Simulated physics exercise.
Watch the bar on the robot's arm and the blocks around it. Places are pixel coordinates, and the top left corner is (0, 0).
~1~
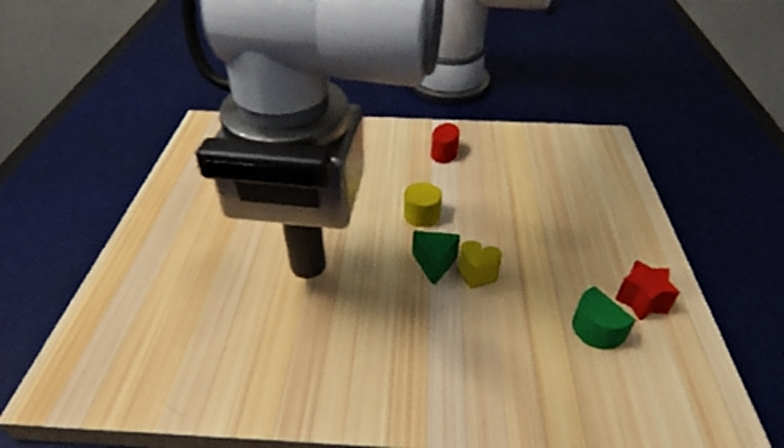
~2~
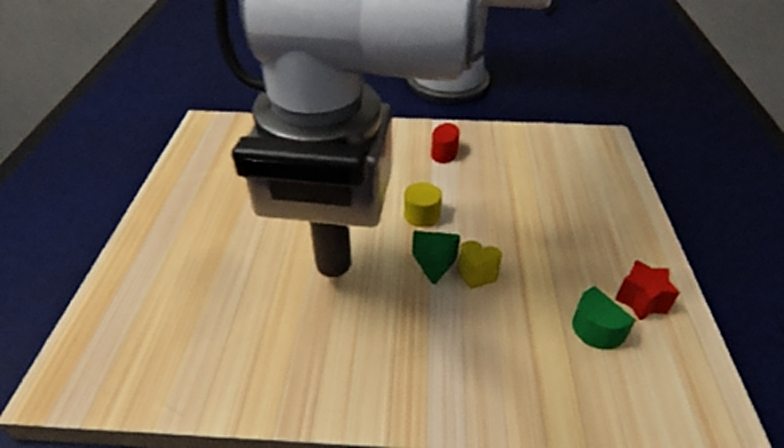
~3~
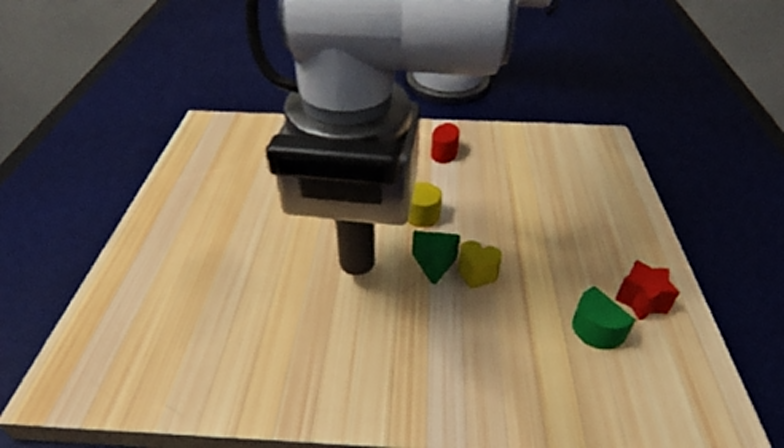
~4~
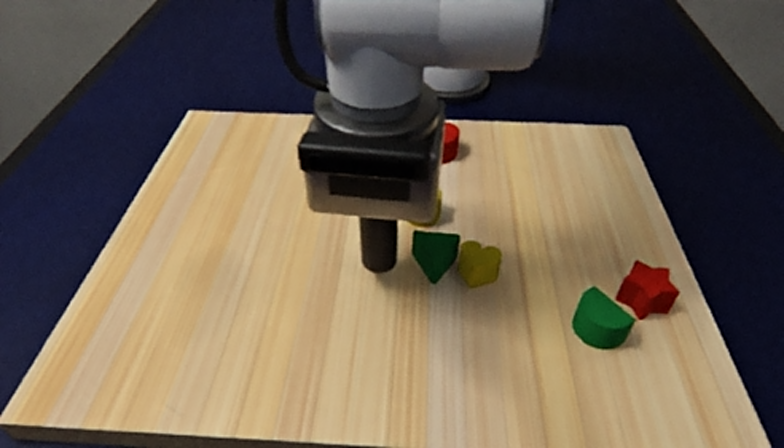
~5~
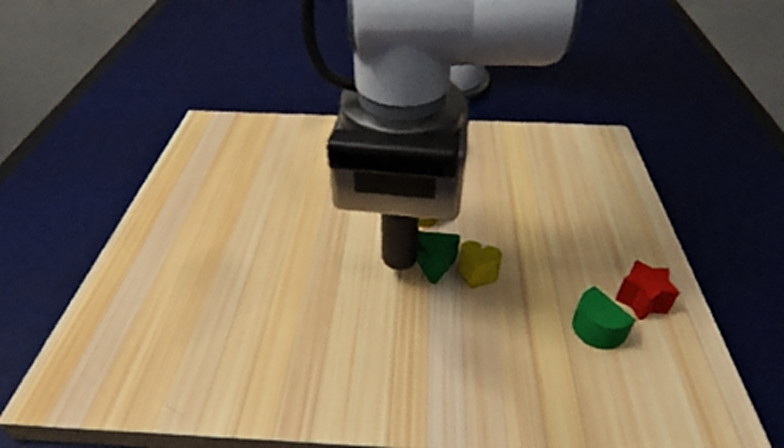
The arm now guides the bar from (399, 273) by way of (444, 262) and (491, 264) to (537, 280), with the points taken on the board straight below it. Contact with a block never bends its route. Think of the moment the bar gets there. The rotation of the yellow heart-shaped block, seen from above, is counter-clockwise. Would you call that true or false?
The statement is false.
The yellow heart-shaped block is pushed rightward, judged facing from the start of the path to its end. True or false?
That claim is true.
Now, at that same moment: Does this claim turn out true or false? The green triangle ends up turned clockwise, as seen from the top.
That claim is false.
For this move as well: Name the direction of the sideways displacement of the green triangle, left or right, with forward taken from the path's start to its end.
Left.
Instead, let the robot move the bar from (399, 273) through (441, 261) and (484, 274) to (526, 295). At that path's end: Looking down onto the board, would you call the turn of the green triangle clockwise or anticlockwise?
The green triangle rotates counterclockwise.
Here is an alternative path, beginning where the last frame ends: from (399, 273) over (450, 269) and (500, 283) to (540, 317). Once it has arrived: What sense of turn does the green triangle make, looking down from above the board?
Answer: Against the clock.
The first path, step by step. One third of the way, bar at (446, 248); green triangle at (476, 232); yellow heart-shaped block at (497, 253), turned 60° clockwise.
Two thirds of the way, bar at (494, 250); green triangle at (522, 232); yellow heart-shaped block at (531, 262), turned 105° clockwise.
At the end, bar at (541, 266); yellow cylinder not moved; green triangle at (545, 234), turned 40° anticlockwise; yellow heart-shaped block at (566, 284), turned 155° clockwise; green D-shaped block at (608, 312).
